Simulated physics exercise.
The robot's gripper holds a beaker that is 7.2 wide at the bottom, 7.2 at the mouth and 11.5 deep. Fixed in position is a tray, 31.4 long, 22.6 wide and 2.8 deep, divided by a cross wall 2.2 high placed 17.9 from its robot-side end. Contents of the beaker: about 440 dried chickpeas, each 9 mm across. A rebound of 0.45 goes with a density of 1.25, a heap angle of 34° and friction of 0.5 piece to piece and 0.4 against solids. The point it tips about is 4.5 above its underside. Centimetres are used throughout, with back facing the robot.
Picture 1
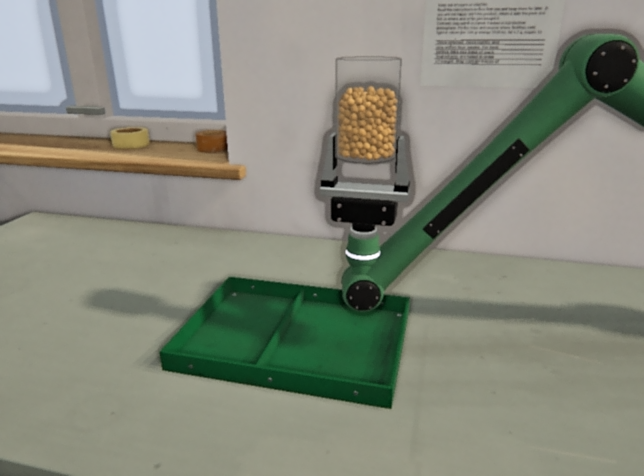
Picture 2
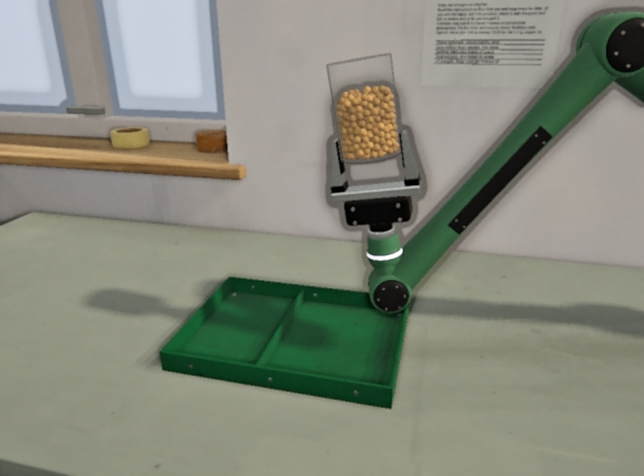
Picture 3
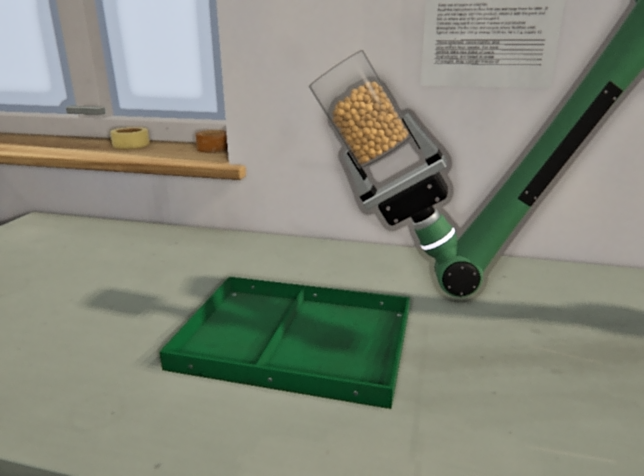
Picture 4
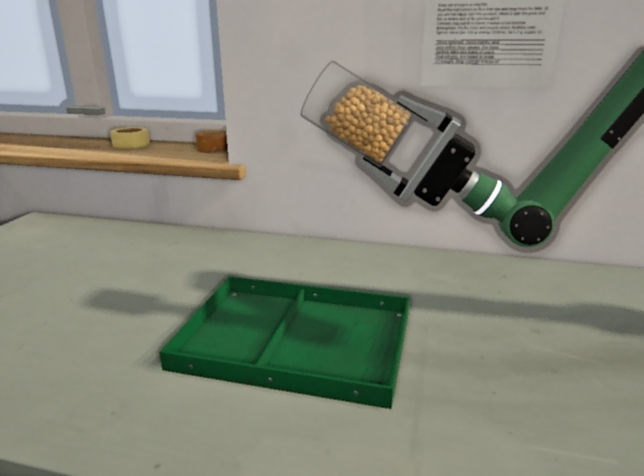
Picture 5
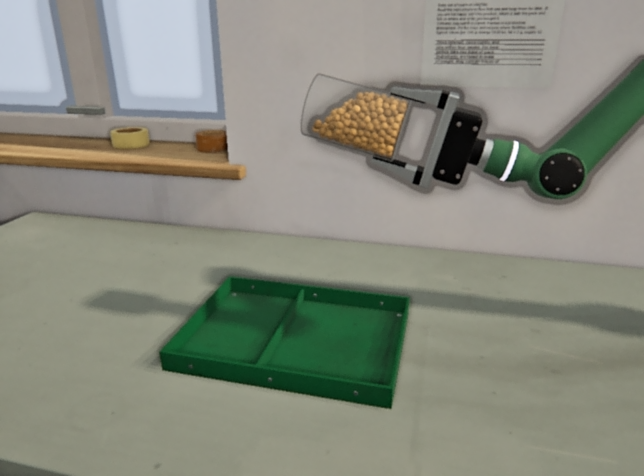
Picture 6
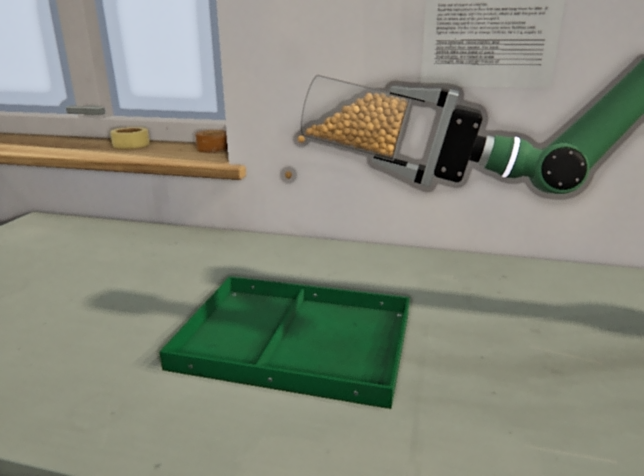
A green robot arm, reaching in from the right, grips a clear beaker of tan chickpeas above a pale table, seen from the front and slightly above by a still camera. A green tray with a dividing wall sits below, with a window and wooden sill at left and a printed sheet behind. The arm shifts right, tilting the beaker steeply left until chickpeas slide toward its rim and one drops out.
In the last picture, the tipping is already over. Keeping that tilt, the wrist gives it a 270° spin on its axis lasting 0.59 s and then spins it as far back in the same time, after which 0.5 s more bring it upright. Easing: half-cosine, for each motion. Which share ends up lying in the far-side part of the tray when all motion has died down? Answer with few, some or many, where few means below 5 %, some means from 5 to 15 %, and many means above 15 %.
Some - from 5 to 15 %.
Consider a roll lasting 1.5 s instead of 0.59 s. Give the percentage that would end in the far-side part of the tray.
With that change you'd see near 10 per cent.
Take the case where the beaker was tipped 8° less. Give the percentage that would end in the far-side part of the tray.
It would be near 5 per cent.
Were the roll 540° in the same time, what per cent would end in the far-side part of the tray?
That would come to close to 5 in a hundred.
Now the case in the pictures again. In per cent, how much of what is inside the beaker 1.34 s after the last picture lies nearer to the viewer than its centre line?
Share noted: Close to 40 per cent.
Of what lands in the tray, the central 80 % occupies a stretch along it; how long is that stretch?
Roughly 16 centimetres.
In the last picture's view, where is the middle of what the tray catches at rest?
Middle: Close to (260, 331).
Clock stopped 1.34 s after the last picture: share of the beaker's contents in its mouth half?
About 30 percent.
Then, 0.67 s later, tipped 78°, highest piece 36 above the table; 413 in the beaker, 9 in the far-side part, 5 in the robot-side part, 12 in flight or on a rim.
Then, 1.34 s later, tipped 59°, highest piece 36 above the table; 380 in the beaker, 32 in the far-side part, 19 in the robot-side part, 8 in flight or on a rim.
Then, 1.88 s later, upright, highest piece 39 above the table; 380 in the beaker, 37 in the far-side part, 22 in the robot-side part.
Then, 2.58 s later, upright, highest piece 39 above the table; 380 in the beaker, 37 in the far-side part, 22 in the robot-side part.
At rest, 380 in the beaker, 37 in the far-side part, 22 in the robot-side part. That is 8 % in the far-side part of the tray.
